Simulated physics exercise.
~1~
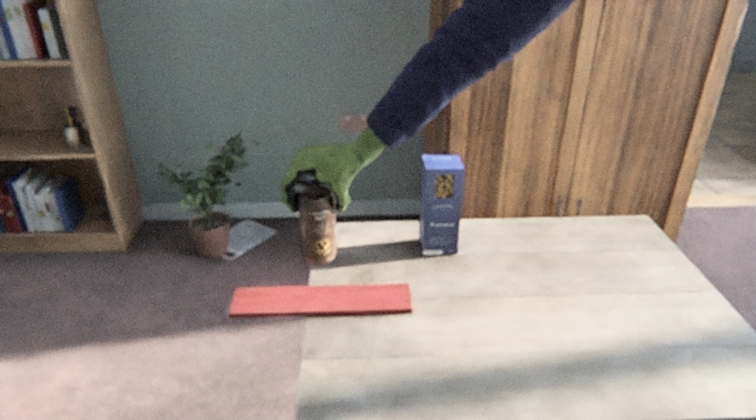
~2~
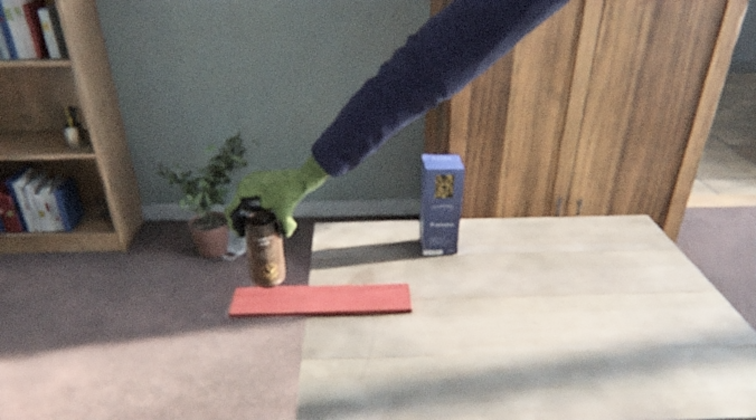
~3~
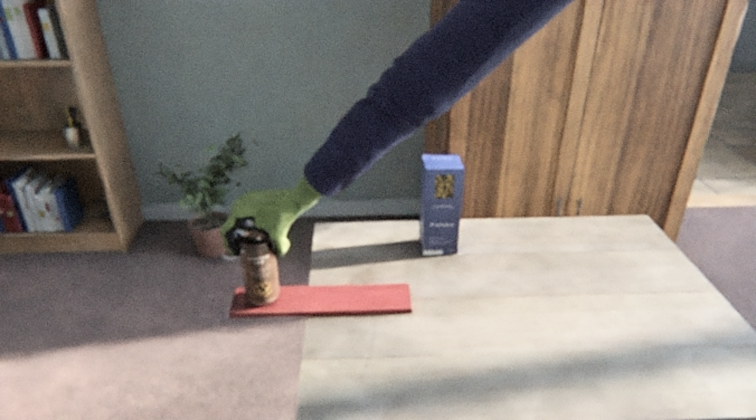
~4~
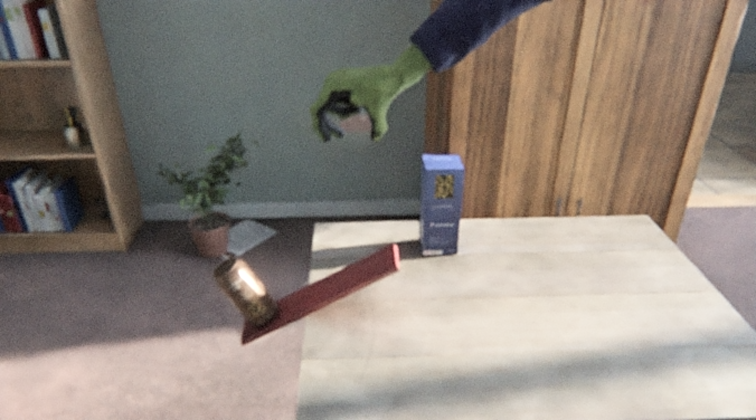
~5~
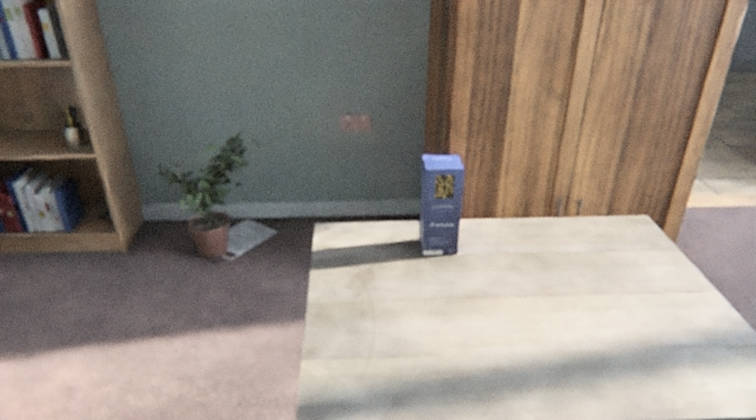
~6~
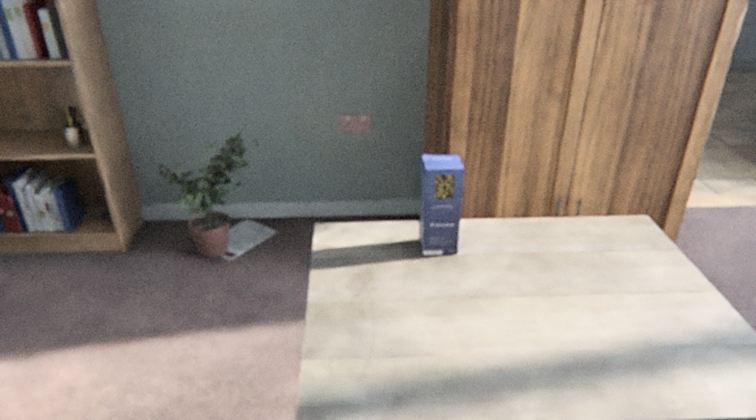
In a room with a bookshelf, a potted plant and wooden panelling, a red board lies on a pale table, its left part jutting past the edge, with a blue carton standing nearby. A green-gloved hand in a dark blue sleeve holds a brown can upright and carries it left and downward. The hand lowers the can onto the board's overhanging left end, then lets go and draws back. At once the board tips, its right end swinging up as the can leans. Both drop out of sight beside the table, leaving only the blue carton standing on it.
